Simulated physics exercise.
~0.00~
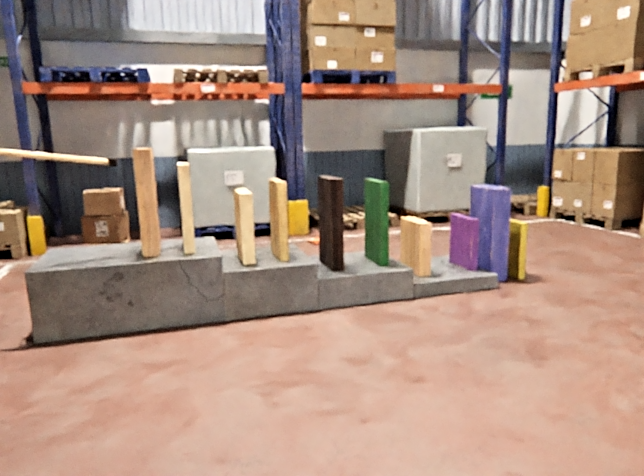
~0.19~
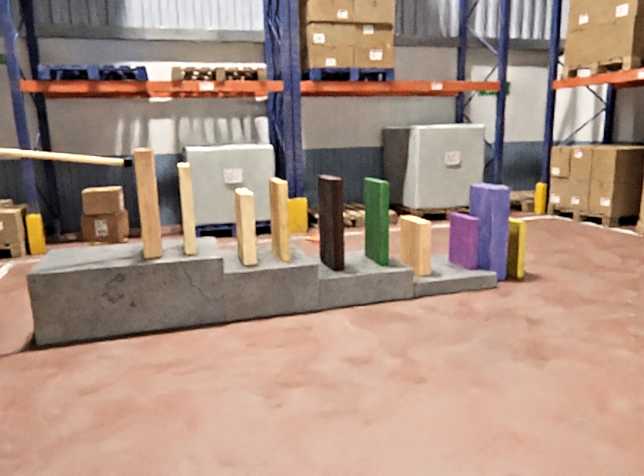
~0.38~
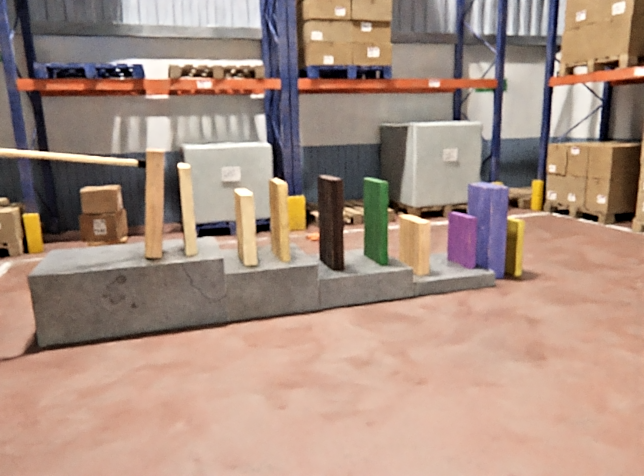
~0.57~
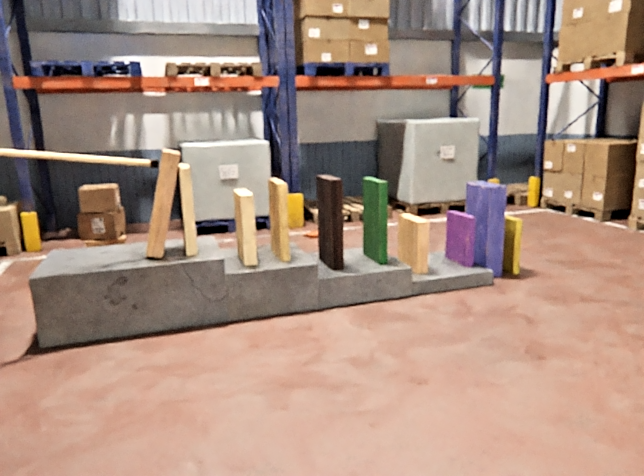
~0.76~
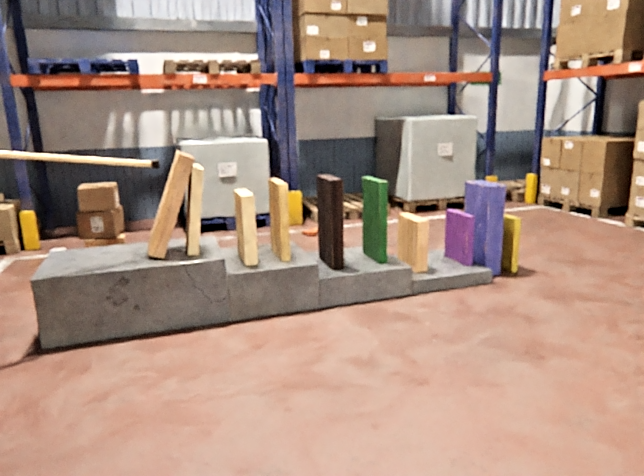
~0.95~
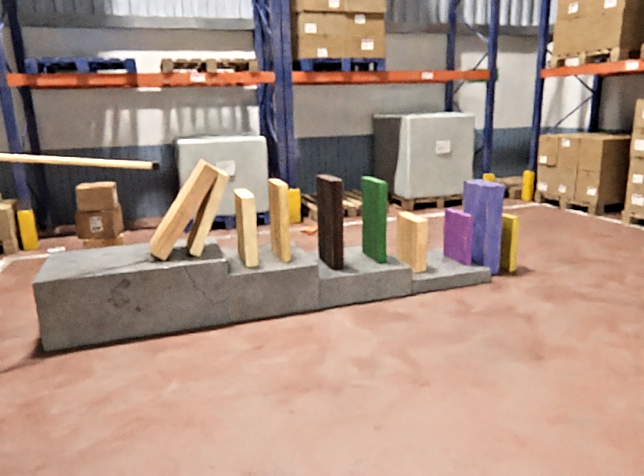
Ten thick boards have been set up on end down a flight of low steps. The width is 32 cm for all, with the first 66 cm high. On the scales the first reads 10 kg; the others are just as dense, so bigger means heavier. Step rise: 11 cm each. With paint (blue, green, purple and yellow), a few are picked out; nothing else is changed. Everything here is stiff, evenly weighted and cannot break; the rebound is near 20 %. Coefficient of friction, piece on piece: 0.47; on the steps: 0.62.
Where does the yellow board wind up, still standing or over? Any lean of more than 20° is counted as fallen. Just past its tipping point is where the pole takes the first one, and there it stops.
Survivor.
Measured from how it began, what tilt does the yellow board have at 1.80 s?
Angle from initial pose, roughly 0 deg - estimate.
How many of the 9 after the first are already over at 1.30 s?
Count at that instant: 3.
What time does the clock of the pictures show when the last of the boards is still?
That happens at roughly 3.5 seconds.
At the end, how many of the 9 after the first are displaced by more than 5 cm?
The shifted count is 7.
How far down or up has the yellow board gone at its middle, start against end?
Its middle finishes around 0 cm lower.
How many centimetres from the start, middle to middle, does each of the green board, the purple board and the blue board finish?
Green 50, purple 10, blue 0.
After 1.30 s, 3 of the 9 other boards over; yellow board unmoved.
After 1.80 s, 6 of the 9 other boards over; yellow board unmoved; green board leaning 44°.
At rest (3.7 s), 6 of the 9 other boards over; yellow board unmoved; green board lying flat; purple board leaning 15°. Three left standing. As the last picture would show them, middles, yellow board near (502, 240), green board near (420, 248).
